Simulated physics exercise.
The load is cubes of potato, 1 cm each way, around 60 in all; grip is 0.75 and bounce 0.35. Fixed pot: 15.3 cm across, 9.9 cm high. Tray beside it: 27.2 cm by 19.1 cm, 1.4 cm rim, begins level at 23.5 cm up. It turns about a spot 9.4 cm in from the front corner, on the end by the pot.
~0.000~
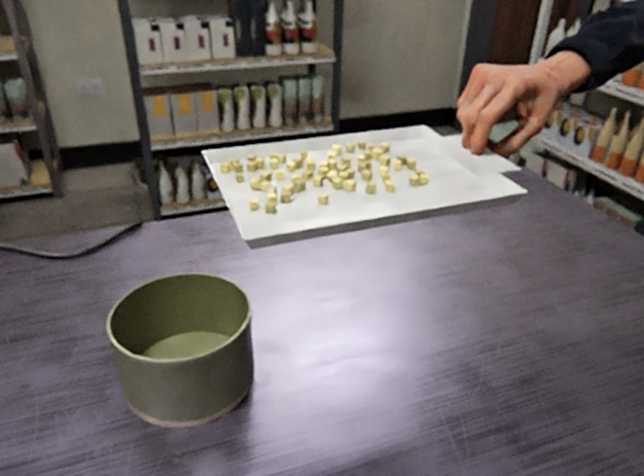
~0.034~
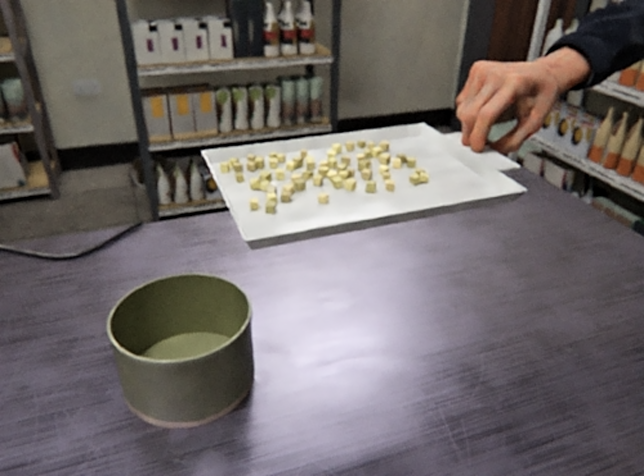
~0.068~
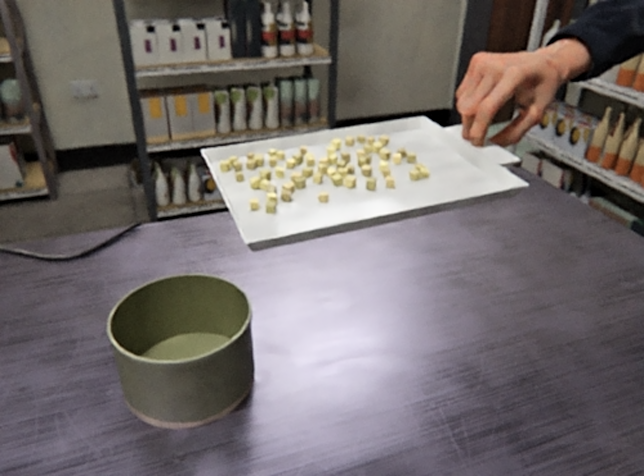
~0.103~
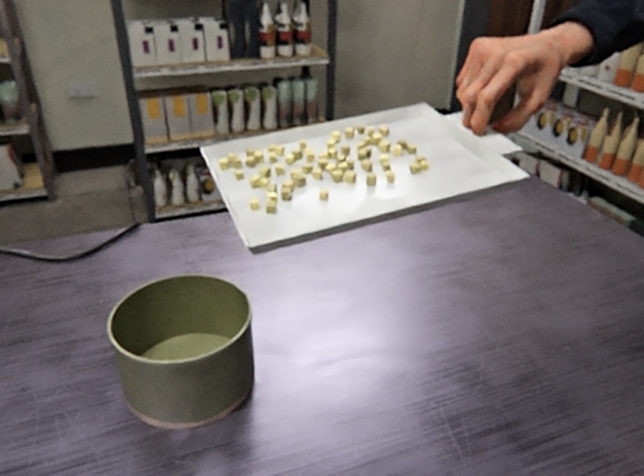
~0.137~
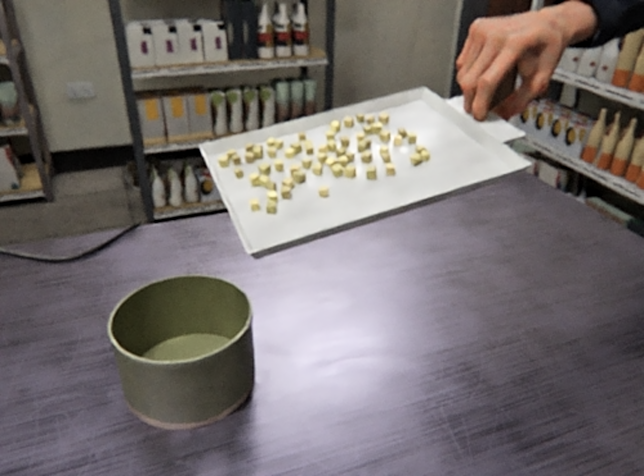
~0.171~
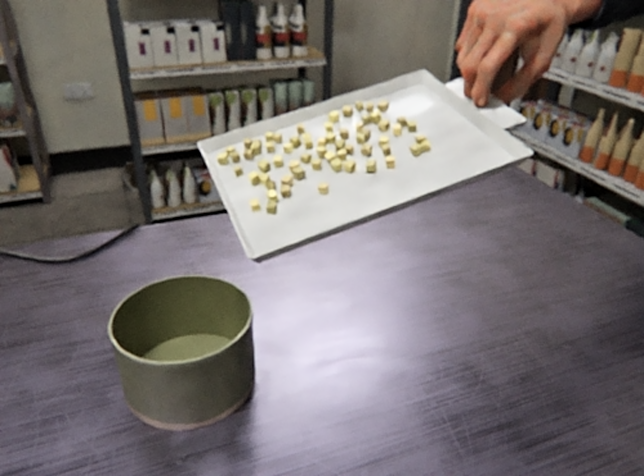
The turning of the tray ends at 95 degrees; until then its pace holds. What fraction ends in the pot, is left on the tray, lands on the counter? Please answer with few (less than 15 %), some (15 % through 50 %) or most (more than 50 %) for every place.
Pot: Few, tray: Few, counter: Most.
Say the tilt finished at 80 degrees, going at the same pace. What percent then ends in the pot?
Roughly 0 %.
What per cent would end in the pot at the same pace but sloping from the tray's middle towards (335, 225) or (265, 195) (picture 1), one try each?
Around 0 % for the first direction, around 70 % for the second.
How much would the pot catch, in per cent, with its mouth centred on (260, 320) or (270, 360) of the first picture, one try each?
Estimates: 30 in a hundred and 90 in a hundred.
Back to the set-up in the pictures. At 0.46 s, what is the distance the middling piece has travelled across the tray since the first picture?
By then it sits near 3 cm from where it began.
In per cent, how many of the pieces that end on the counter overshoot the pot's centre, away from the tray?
Roughly 60 percent of the spill.
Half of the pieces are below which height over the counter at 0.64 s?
Roughly 18 cm.
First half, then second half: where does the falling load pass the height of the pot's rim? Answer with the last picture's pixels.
Early half: About (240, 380); late half: (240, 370).
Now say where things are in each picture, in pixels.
The first frame shows tray tilt 0 degrees, front corners at (251, 234) and (518, 190); middle of the pieces at (323, 173); pot at (181, 312).
The second frame shows tray tilt 1 degrees, front corners at (251, 235) and (518, 188); middle of the pieces at (323, 172).
The third frame shows tray tilt 3 degrees, front corners at (252, 237) and (518, 182); middle of the pieces at (323, 169).
The fourth frame shows tray tilt 6 degrees, front corners at (253, 241) and (520, 174), lowest corner left front; middle of the pieces at (323, 164).
The fifth frame shows tray tilt 11 degrees, front corners at (254, 246) and (522, 163), lowest corner left front; middle of the pieces at (322, 158).
The sixth frame shows tray tilt 15 degrees, front corners at (255, 251) and (523, 151), lowest corner left front; middle of the pieces at (322, 152); pot at (182, 314). The tray's pace is about 140 degrees a second.
After 0.46 s, tilt 56 degrees; the tray holds 100 %, the pot 0 %.
Then, at 0.64 s, tilt 81 degrees; the tray holds 55 %, the pot 0 %.
After 0.95 s, tilt 95 degrees; the tray holds 0 %, the pot 0 %.
By 2.1 s all is still; pot 0 %, tray 0 %, counter 100 %.
